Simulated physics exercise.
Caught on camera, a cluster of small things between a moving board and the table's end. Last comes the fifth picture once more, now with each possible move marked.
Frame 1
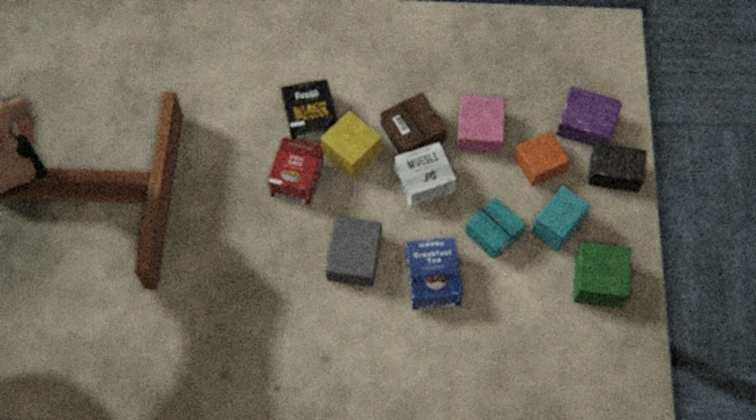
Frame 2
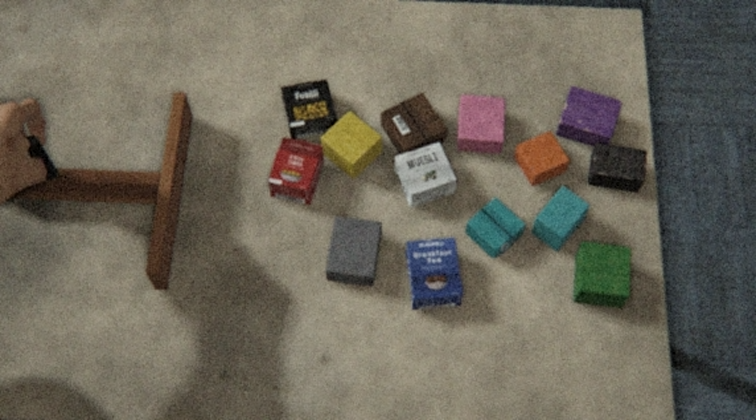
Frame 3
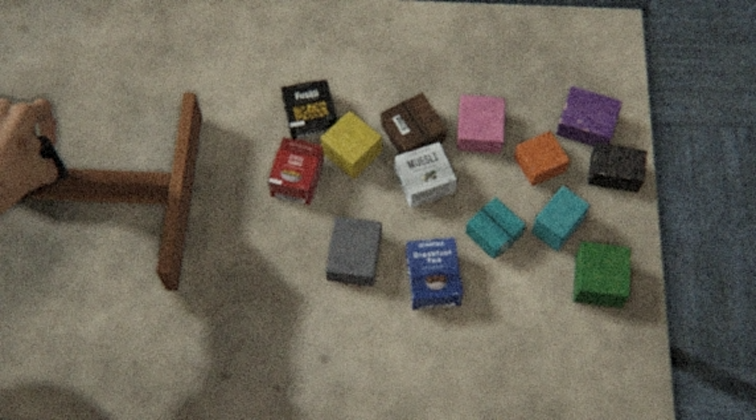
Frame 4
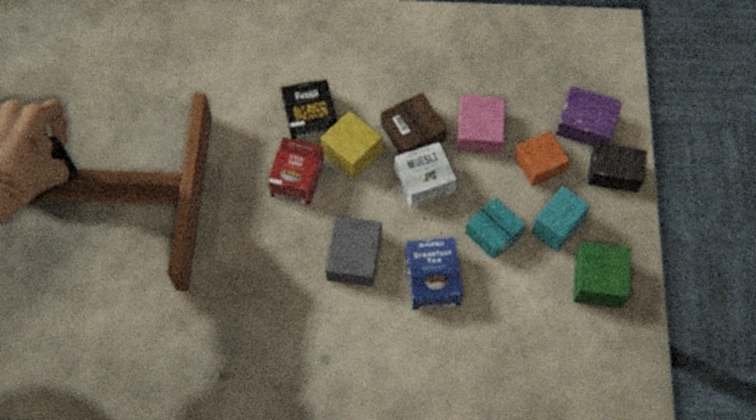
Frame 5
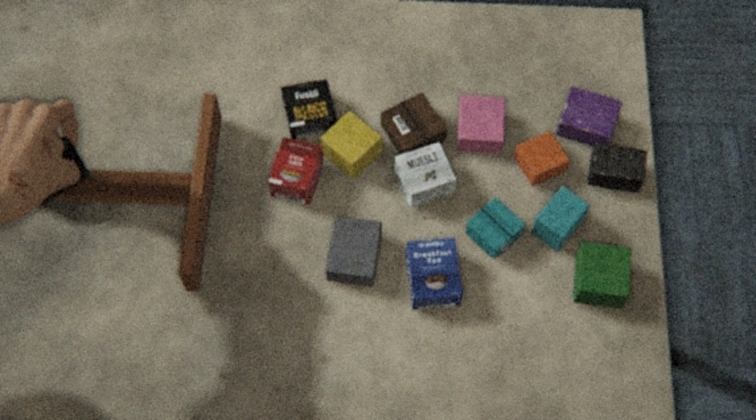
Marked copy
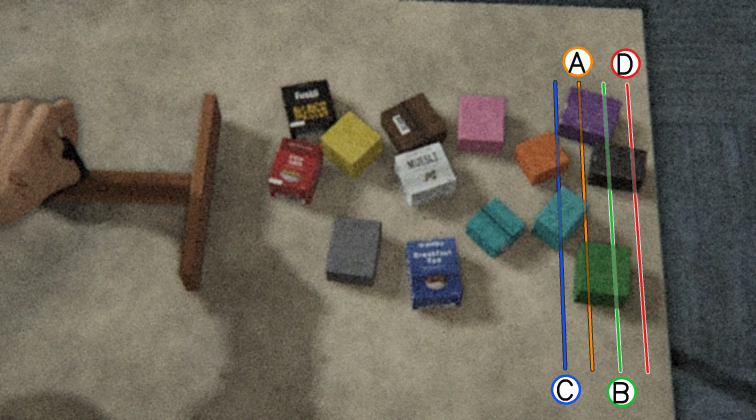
A hand sliding a wooden board slowly to the right across a table towards small coloured blocks and packets, which stay still.
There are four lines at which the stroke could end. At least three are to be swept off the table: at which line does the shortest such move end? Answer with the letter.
At least to C.
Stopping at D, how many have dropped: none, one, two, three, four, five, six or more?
By then, six or more.
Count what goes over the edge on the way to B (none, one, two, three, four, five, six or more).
In all, six or more.
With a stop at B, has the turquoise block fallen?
By then, yes.
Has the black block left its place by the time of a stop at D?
By then, yes.
On the marked copy, A at (585, 217); B at (611, 218); C at (560, 216); D at (637, 219).
Following C. Soon after the start, board (327, 185); black packet (352, 96); brown box (431, 116).
Later, board (459, 191); green block (622, 281); turquoise block (613, 223).
In the end, board (561, 195); green block over the edge; turquoise block over the edge; four fallen.
As for the rest, A drops four, but is farther than needed; B drops seven, but is farther than needed; D drops nine, but is farther than needed.
